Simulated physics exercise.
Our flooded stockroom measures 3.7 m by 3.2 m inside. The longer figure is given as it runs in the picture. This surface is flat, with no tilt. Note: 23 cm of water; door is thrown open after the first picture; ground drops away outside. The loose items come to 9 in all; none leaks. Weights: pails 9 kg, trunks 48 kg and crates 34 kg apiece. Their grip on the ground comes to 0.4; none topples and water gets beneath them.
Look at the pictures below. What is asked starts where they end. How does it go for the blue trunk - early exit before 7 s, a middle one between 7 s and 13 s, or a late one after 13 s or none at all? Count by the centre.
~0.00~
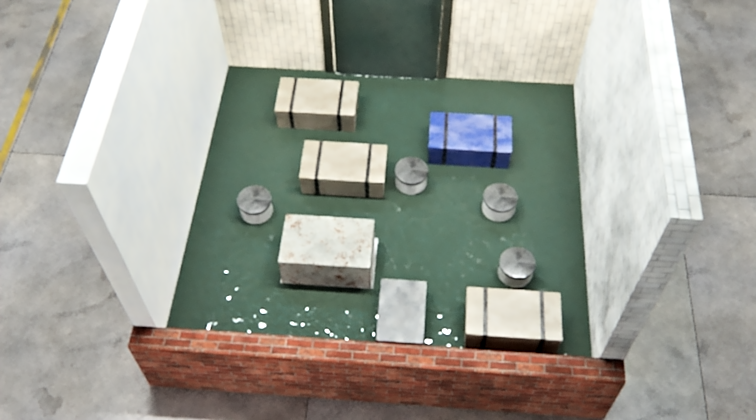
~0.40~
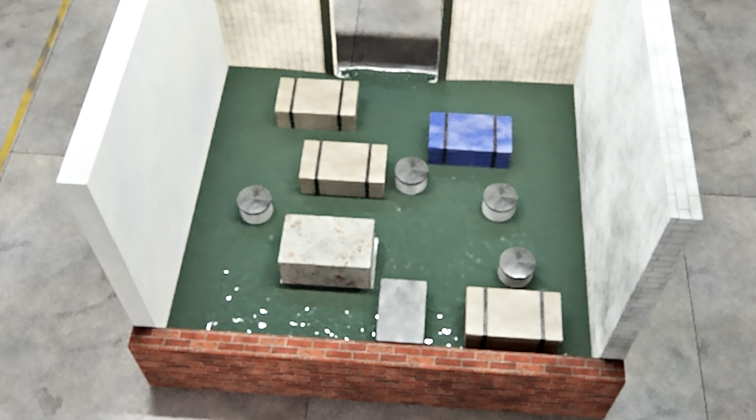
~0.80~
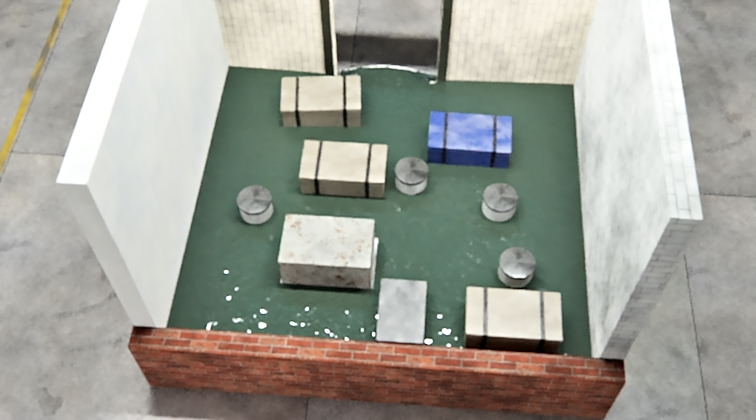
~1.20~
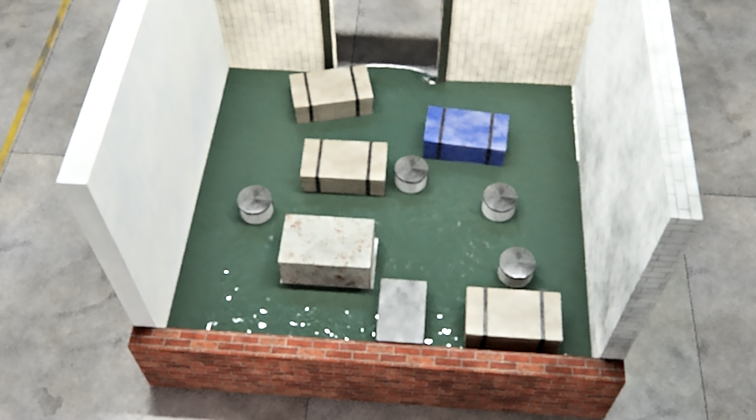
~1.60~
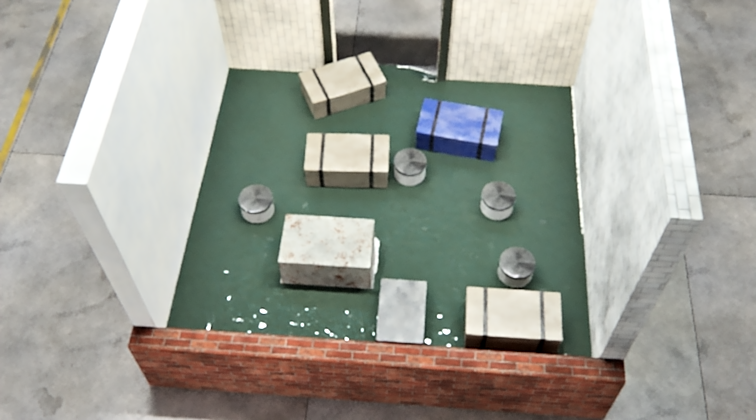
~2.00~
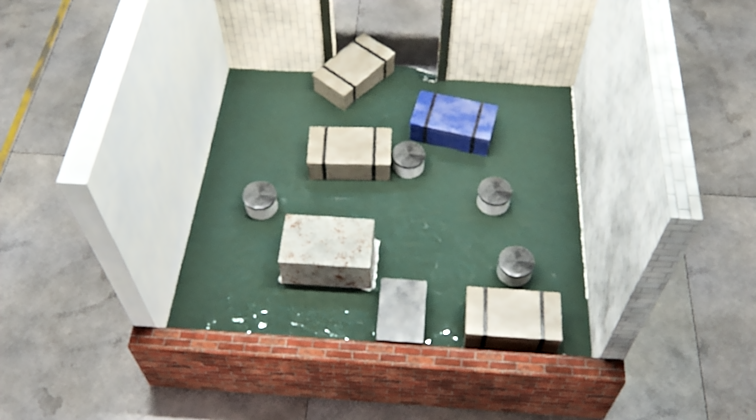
The blue trunk makes an early exit.
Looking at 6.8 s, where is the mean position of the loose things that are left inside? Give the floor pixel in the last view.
Around (434, 241).
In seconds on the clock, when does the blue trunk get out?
Estimate: Close to 4.5 s.
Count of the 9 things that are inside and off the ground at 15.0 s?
I get 0.
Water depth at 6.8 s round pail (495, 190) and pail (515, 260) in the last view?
About 16 and 16 cm.
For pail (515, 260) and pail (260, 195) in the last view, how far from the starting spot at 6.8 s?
Taking them in the order asked, 40 cm and then 60 cm.
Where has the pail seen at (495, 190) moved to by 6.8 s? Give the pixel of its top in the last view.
About (467, 146).
After 3.0 s the blue trunk is near (440, 97), 0.6 m from its start, afloat; 1 of 9 are out; 8 afloat.
After 6.8 s the blue trunk has gone out (at 4.3 s); 4 of 9 are out; 5 afloat.
After 11.0 s the blue trunk has gone out (at 4.3 s); 4 of 9 are out; 3 afloat.
After 15.0 s the blue trunk has gone out (at 4.3 s); 6 of 9 are out; 0 afloat.
